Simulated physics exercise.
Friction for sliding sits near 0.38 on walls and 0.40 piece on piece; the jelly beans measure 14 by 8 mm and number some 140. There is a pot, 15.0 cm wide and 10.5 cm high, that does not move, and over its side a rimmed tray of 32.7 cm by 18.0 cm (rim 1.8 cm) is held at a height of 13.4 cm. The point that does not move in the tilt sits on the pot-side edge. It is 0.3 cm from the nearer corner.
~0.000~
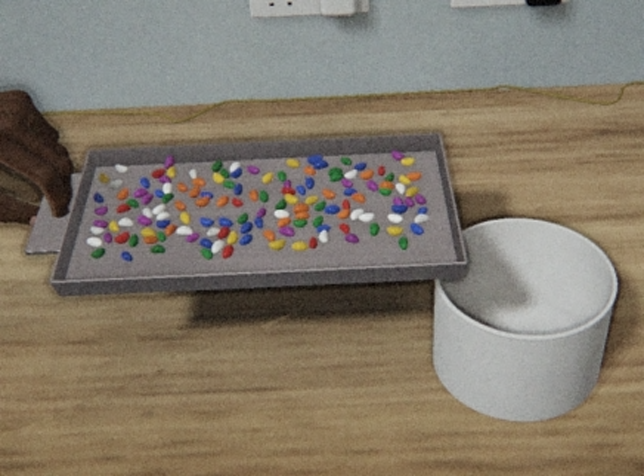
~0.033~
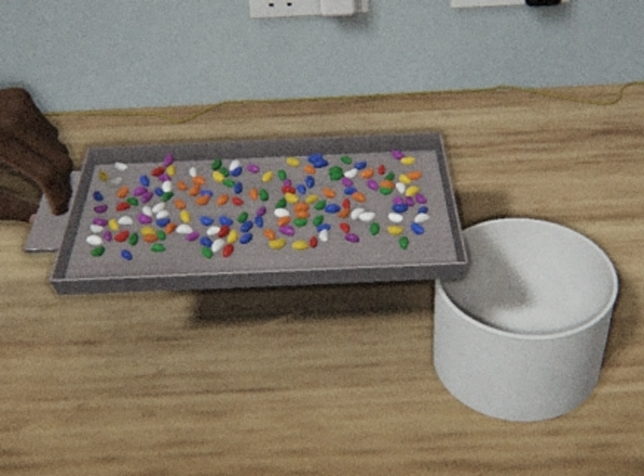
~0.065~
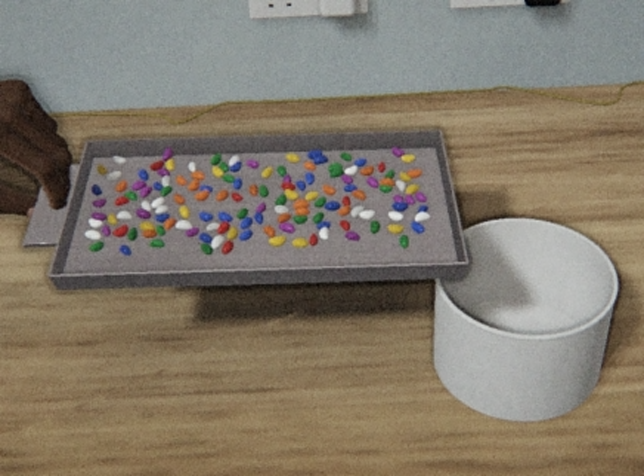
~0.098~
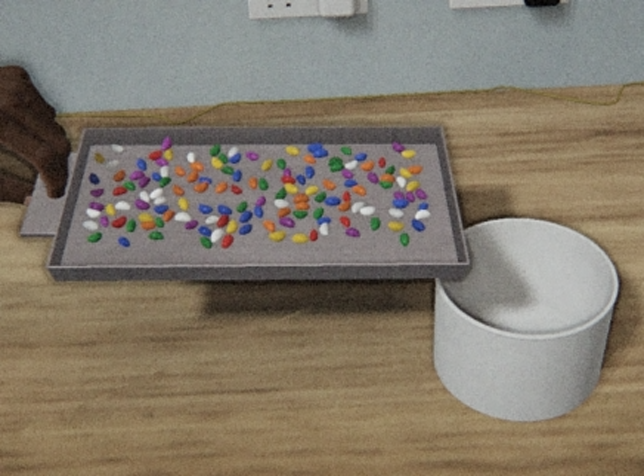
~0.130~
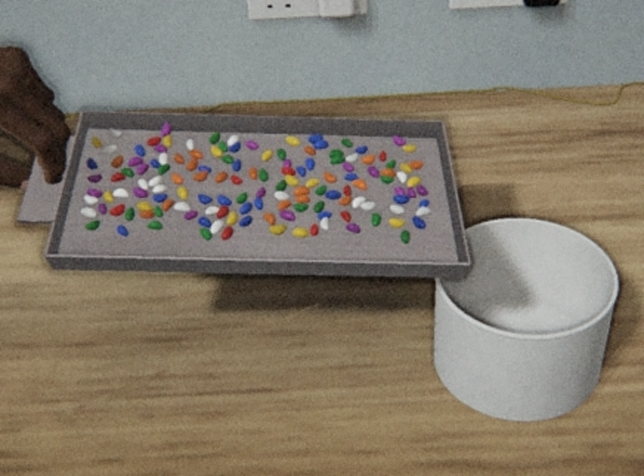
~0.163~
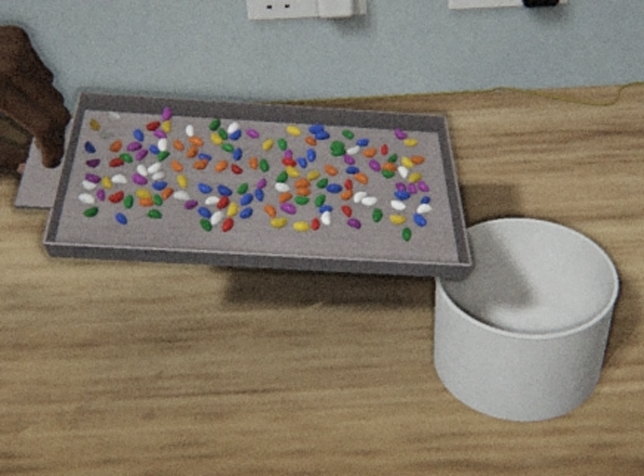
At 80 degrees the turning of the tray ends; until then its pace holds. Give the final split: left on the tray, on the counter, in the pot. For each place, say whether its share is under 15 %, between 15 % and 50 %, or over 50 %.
My prediction: Left on the tray: Probably a low amount; counter: Probably an intermediate amount; pot: Probably over half of it.
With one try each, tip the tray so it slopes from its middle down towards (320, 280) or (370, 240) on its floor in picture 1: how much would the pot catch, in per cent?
First try: Around 10 percent; second try: Around 85 percent.
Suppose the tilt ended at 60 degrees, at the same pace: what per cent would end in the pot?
Result: Close to 40 %.
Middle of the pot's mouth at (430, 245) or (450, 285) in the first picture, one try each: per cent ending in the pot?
That gives roughly 0 per cent and then 50 per cent.
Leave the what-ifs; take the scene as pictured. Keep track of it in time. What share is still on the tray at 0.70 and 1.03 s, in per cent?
Earlier moment 90, later moment 15.
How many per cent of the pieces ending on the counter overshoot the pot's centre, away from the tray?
70 %.
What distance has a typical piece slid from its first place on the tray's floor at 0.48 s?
By then it sits near 5 cm from where it began.
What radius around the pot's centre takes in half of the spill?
About 20 cm from the centre.
After 0.48 s, tilt 44 degrees; the tray holds 100 %, the pot 0 %.
After 0.70 s, tilt 68 degrees; the tray holds 90 %, the pot 5 %.
Then, at 1.03 s, tilt 80 degrees; the tray holds 15 %, the pot 50 %.
By 2.2 s all is still; tray 10 %, counter 35 %, pot 60 %.
